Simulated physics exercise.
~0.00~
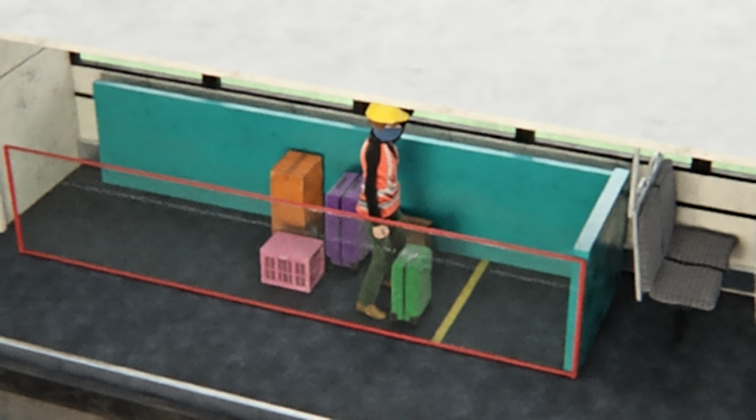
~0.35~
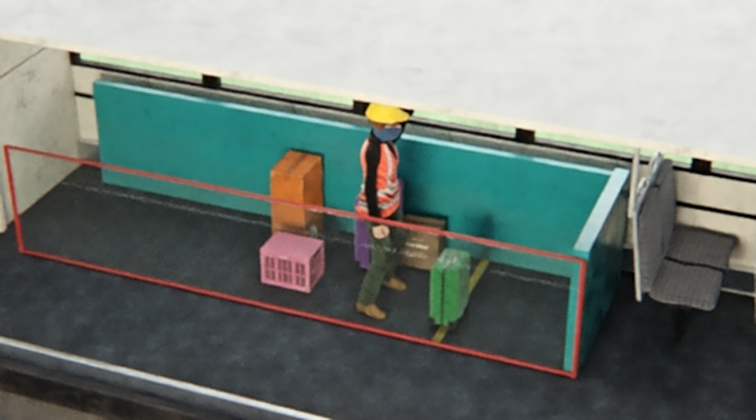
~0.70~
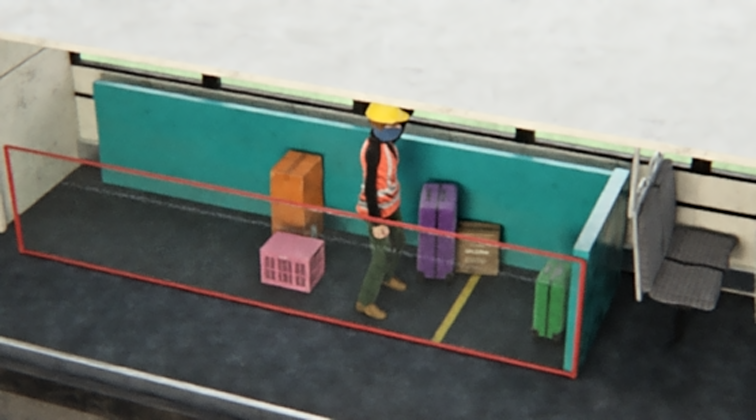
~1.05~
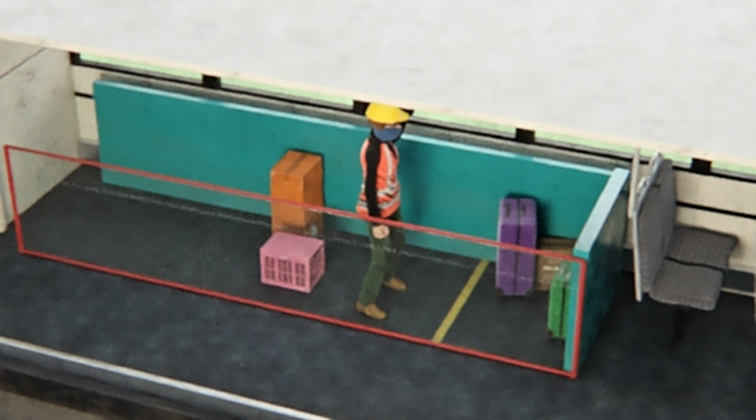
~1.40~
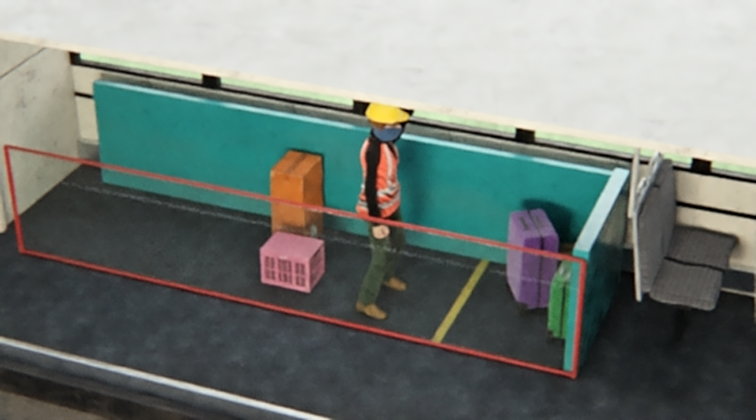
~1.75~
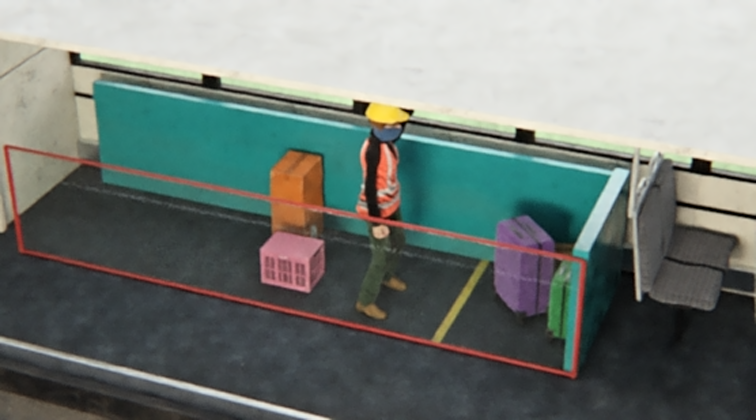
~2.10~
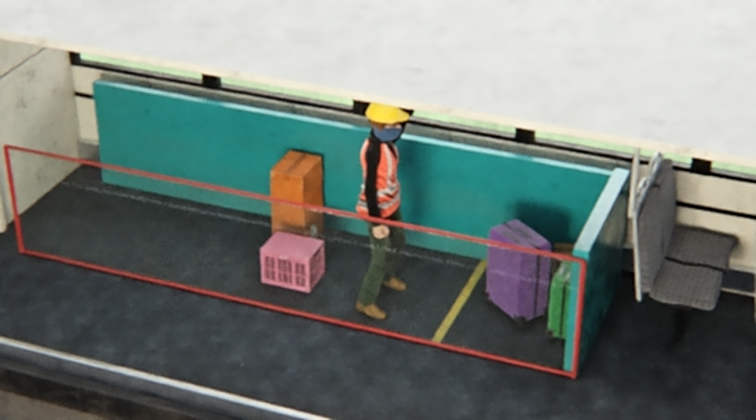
Purple and green suitcases and a brown carton sliding right past a standing masked passenger, ending beyond the yellow floor line.
